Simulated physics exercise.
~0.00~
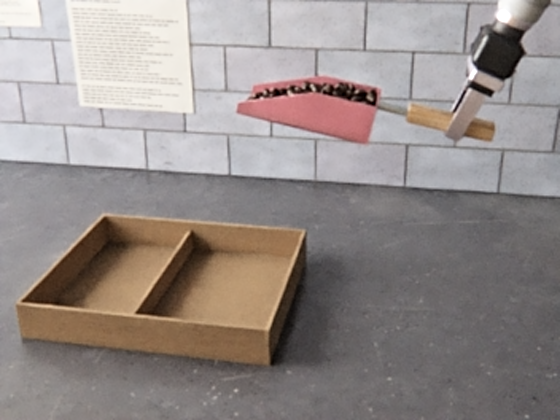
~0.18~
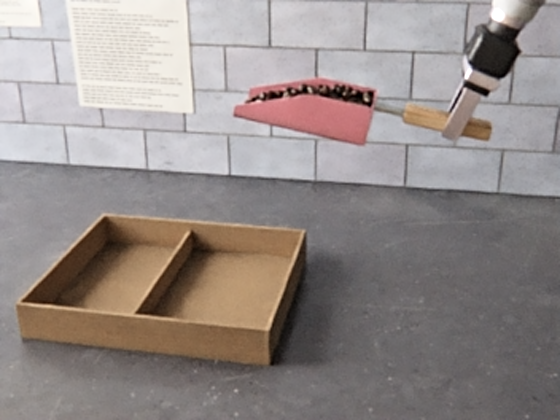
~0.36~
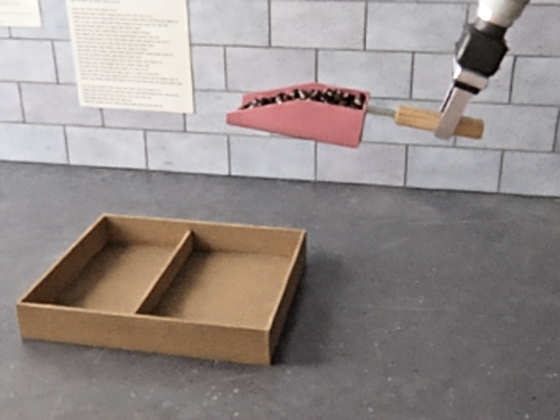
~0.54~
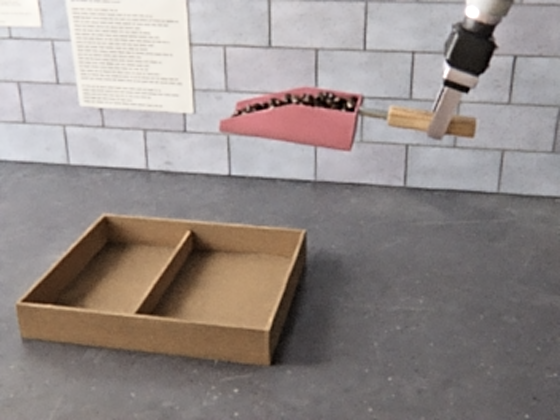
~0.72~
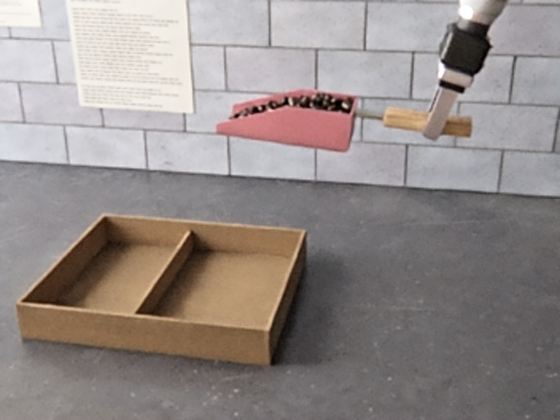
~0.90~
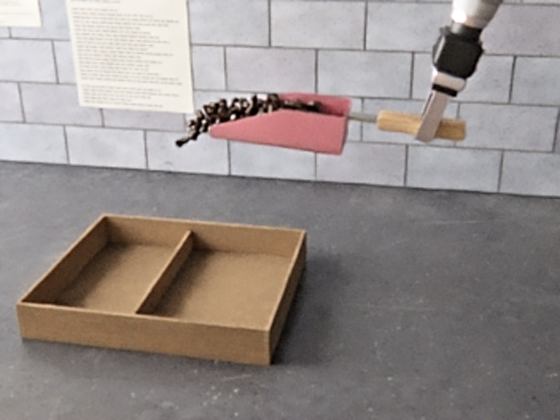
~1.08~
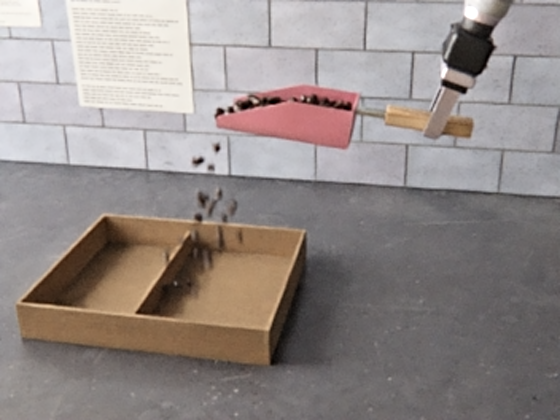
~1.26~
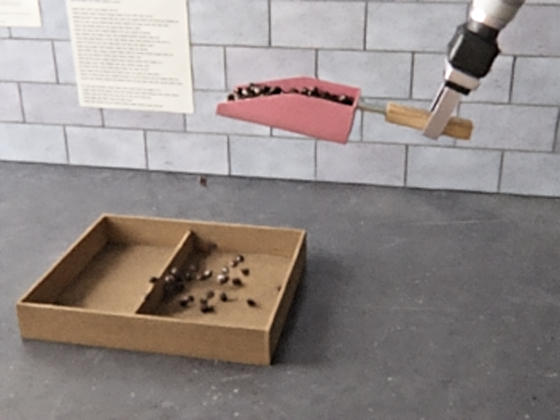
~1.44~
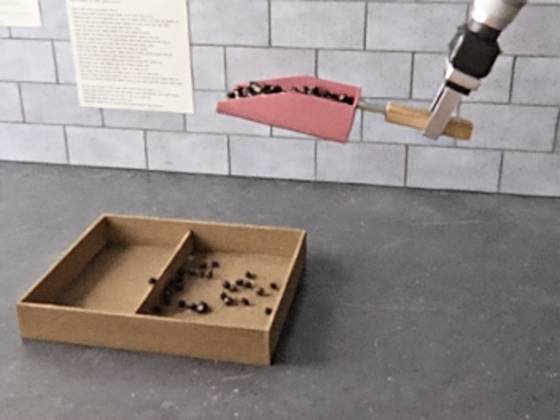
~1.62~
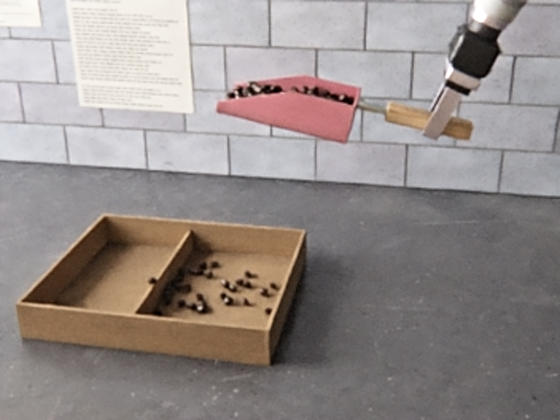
A pink scoop heaped with dark beans, held by a robot arm, drifted left above a divided brown tray, tipped briefly so some beans spilled mostly into the right-hand section, then tilted back and stopped with most still in it.
